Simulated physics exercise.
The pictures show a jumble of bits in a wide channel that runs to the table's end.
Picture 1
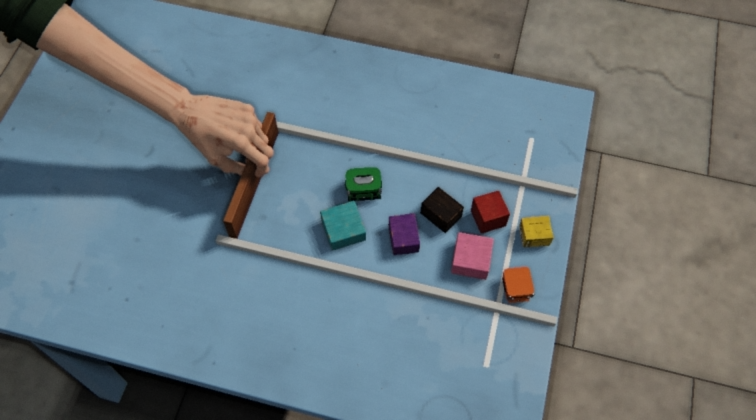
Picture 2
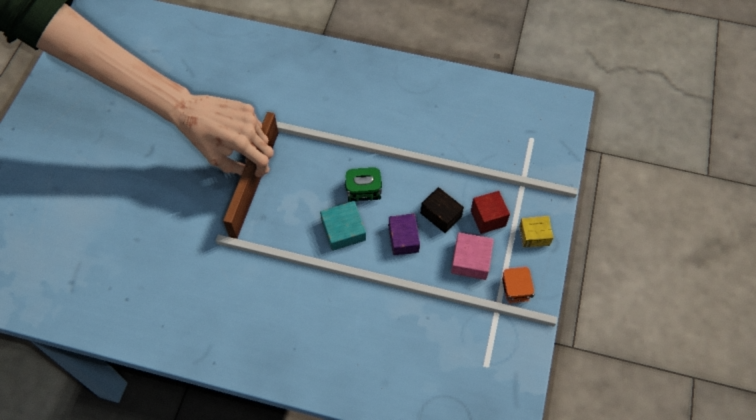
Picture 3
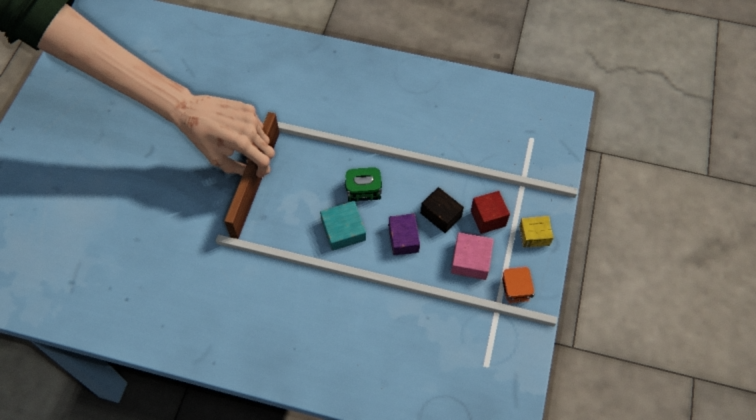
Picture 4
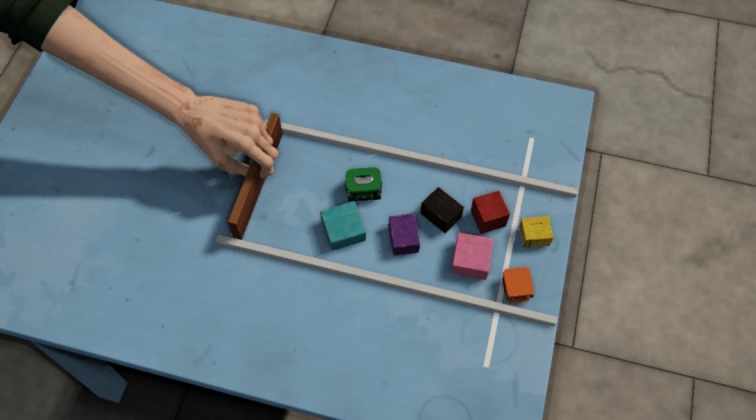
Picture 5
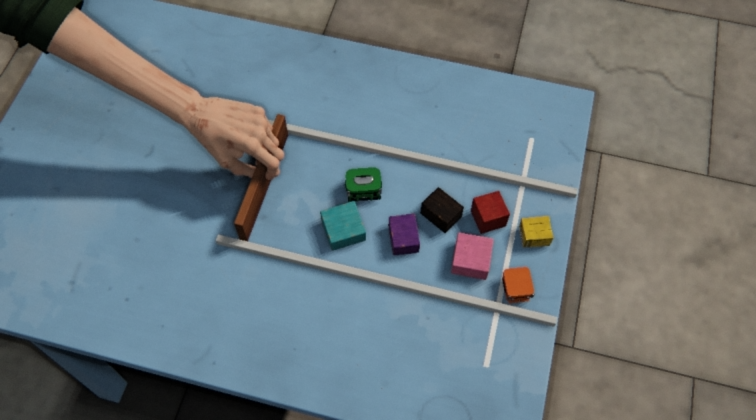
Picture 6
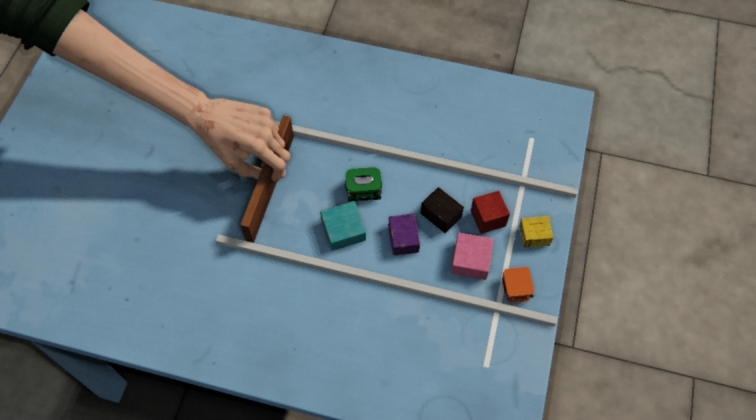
The footage shows a hand holding a brown board upright between two pale rails on a blue table, at first still, then sliding it slightly right toward a scatter of colourful blocks, which stay where they are without being touched.
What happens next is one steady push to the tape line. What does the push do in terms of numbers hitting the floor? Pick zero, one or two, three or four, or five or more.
It sends three or four to the floor.
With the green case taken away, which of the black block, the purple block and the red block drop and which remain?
The black block keeps its place, the purple block keeps its place and the red block keeps its place.
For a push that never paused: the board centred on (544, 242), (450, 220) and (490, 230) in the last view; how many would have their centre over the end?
6; 0; 4.
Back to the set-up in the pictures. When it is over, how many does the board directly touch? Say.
That would be 2 of them.
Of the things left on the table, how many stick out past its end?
The total here is 2.
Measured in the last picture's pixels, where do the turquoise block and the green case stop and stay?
The turquoise block settles near (523, 280); as for the green case, near (532, 229).
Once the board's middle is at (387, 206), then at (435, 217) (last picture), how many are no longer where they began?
In order, the tallies are 4 and 8.
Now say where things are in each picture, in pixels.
Yellow box (536, 232); orange case (517, 285); red block (490, 212); board (252, 174); tape (511, 244), in the first frame.
Orange case (517, 285); black block (442, 210), in the second frame.
Red block (490, 212); board (254, 175), in the third frame.
Yellow box (536, 232); purple block (404, 235), in the fourth frame.
Orange case (517, 285); pink block (472, 256), in the fifth frame.
Yellow box (536, 232); orange case (517, 285); red block (490, 212); board (269, 178); tape (511, 244), in the sixth frame.
A little later, none off yet; yellow box at rest near (536, 232); orange case at rest near (517, 285); red block at rest near (490, 212).
When it is over, the number that fall off is three or four; down, pink block, red block, orange case and yellow box.
